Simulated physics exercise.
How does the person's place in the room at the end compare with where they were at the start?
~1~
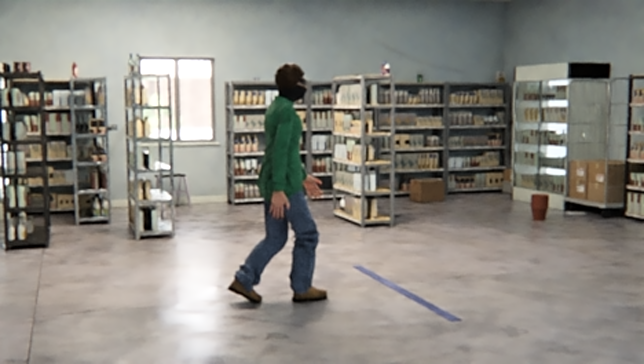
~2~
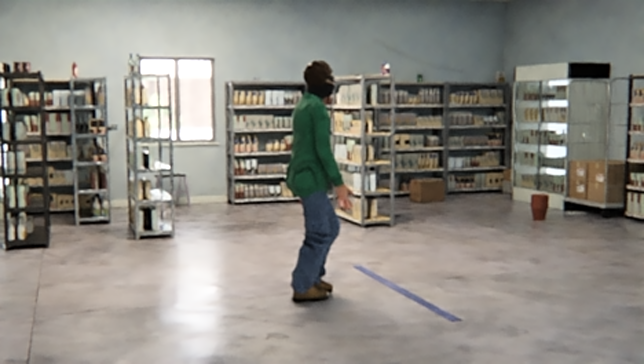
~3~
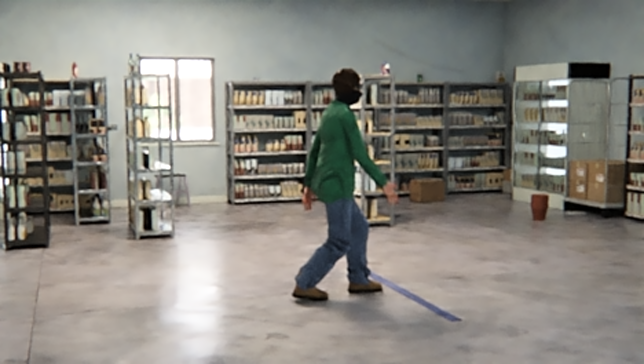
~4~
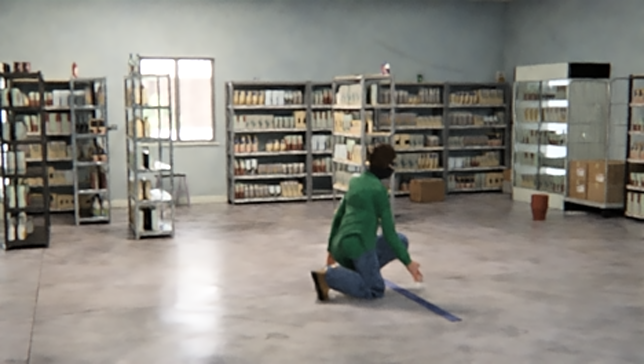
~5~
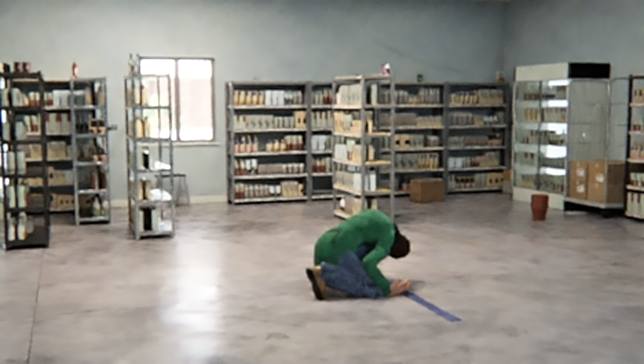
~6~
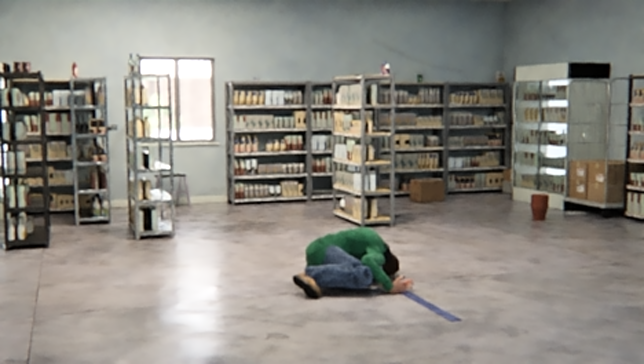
At the start the person was upright, well to the left of the blue strip. By the end they were farther right and lower down, curled on the floor beside the strip.
